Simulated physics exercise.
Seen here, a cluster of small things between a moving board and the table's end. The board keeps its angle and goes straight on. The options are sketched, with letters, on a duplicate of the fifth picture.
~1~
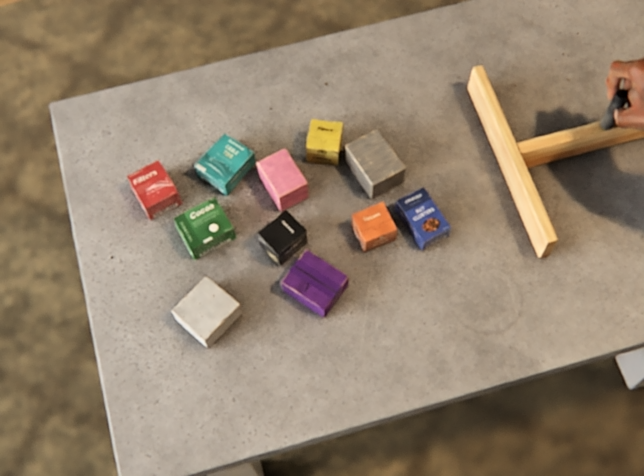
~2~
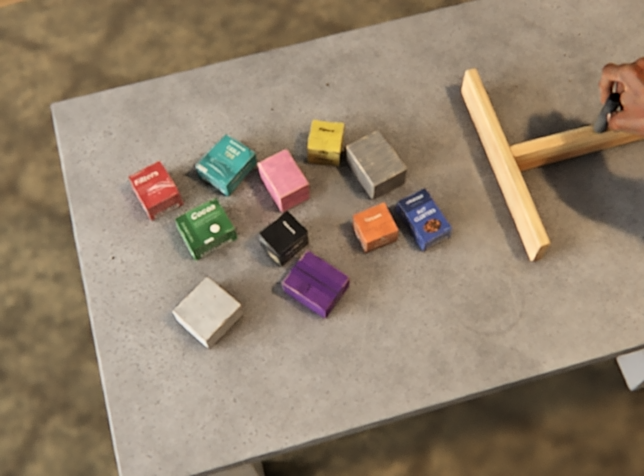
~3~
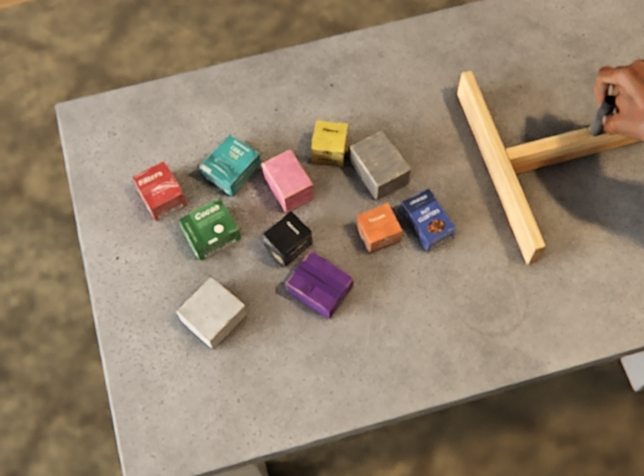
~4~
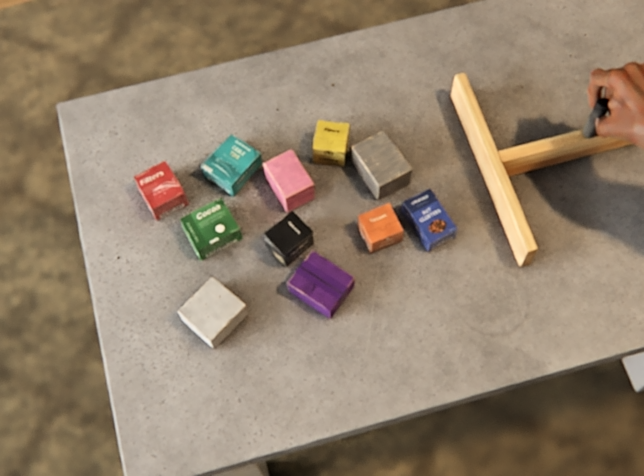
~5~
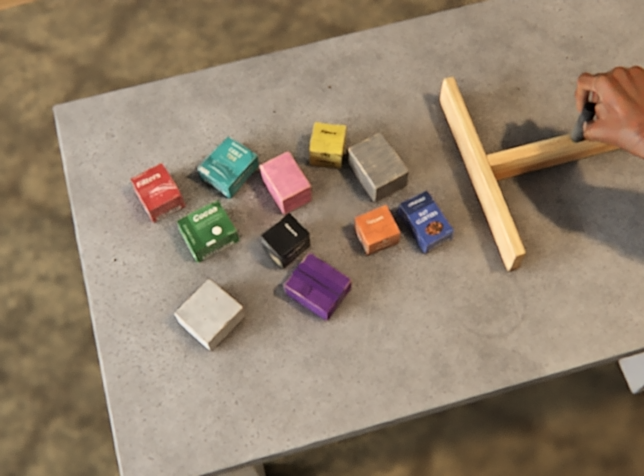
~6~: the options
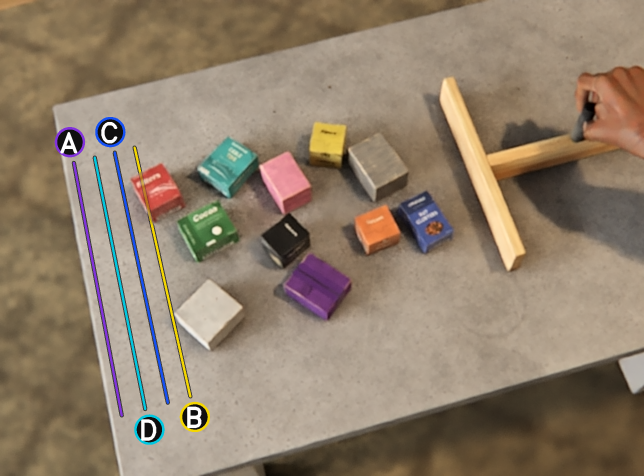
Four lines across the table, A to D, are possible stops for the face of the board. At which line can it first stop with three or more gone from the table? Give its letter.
At B, and not before.
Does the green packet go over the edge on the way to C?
Yes.
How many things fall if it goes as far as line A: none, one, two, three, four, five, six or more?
Six or more.
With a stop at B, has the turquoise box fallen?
No.
On the marked copy, A at (96, 281); B at (161, 264); C at (140, 270); D at (118, 275).
With B. Early on, board (369, 192); yellow box (313, 141); purple box (314, 289).
Further on, board (252, 222); red box (132, 198); green packet (147, 234).
At the end, board (159, 247); green packet over the edge; red box over the edge; four fallen.
As for the rest, A drops eleven, but is farther than needed; C drops six, but is farther than needed; D drops seven, but is farther than needed.
